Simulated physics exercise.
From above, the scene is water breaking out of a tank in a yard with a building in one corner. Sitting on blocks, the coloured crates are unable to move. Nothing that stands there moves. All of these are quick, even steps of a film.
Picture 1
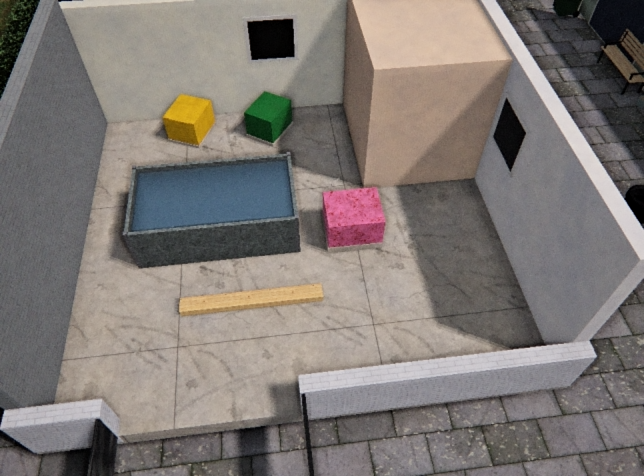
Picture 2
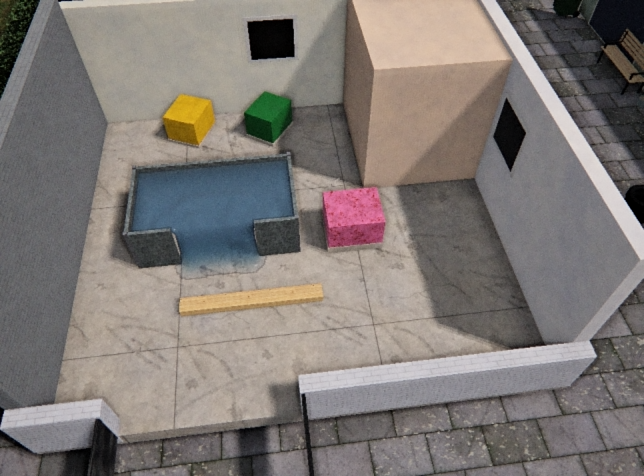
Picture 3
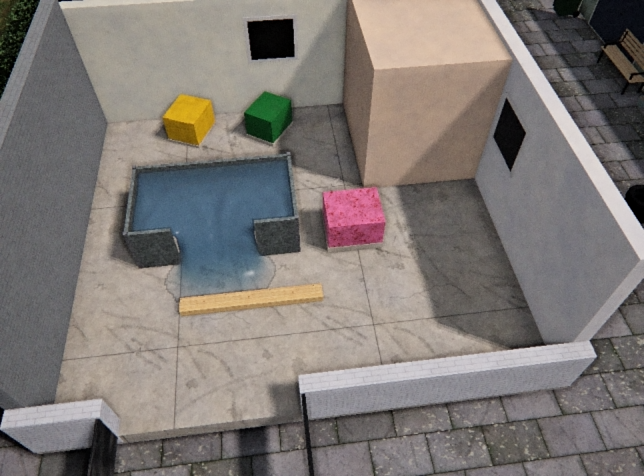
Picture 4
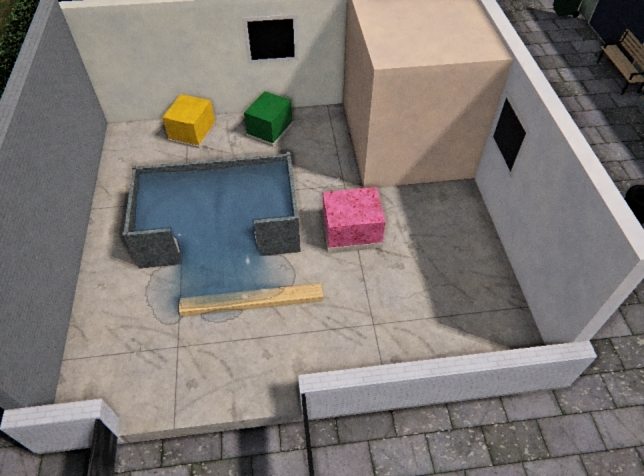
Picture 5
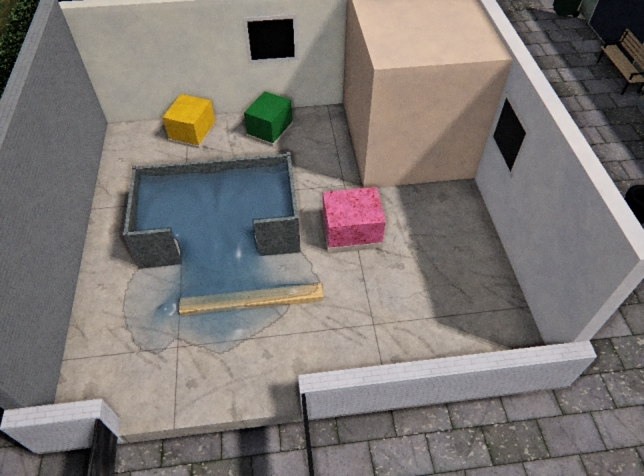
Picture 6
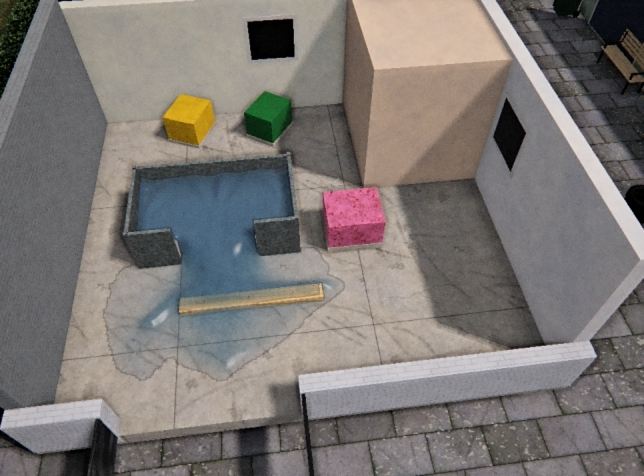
A walled yard with a pale paved floor and a beige block-like building in the back right corner is seen from above by a still camera. A grey tank of blue water sits left of centre, with yellow and green crates behind it, a pink one to its right and a wooden beam in front. Water pours through a gap in the tank's front, reaches the beam, and spreads around both ends and beyond it, while the crates stay still.
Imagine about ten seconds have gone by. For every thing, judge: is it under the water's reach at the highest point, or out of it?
Green crate: Out of reach, so dry; pink crate: Out of reach, so dry; yellow crate: Within reach, so wet.
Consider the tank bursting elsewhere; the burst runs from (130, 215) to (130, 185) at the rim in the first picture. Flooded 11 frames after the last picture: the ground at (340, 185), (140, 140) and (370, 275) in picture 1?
Place one: Spared by the leak. Place two: Reached by the flood. Place three: Spared by the leak.
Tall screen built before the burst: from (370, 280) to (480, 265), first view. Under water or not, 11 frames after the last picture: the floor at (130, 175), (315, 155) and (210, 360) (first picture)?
First unwetted, then unwetted, then inundated.
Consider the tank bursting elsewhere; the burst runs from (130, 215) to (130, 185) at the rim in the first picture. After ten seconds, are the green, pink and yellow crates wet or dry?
Note: Green gets flooded; pink is never reached; yellow gets flooded.
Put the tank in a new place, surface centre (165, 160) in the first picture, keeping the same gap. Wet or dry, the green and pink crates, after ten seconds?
I'd expect that the green crate stays clear while the pink crate stays clear.
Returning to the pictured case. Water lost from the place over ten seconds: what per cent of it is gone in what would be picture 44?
Near 85 in a hundred.
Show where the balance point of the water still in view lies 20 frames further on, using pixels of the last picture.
That puts it at around (240, 274).
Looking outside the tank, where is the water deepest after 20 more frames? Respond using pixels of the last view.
Deepest point: Roughly (221, 296).
A moment on, water covers 40 % of the floor; the green crate not reached, the pink crate water round its plinth, the yellow crate not reached.
Next, water covers 50 % of the floor; the green crate not reached, the pink crate water round its plinth, the yellow crate not reached.
Then, water covers 60 % of the floor; the green crate not reached, the pink crate water round its plinth, the yellow crate not reached.
Later, water covers 75 % of the floor; the green crate water round its plinth, the pink crate water round its plinth, the yellow crate water round its plinth.
In the end, water covers 95 % of the floor; the green crate stayed above the water, the pink crate stayed above the water, the yellow crate was topped.
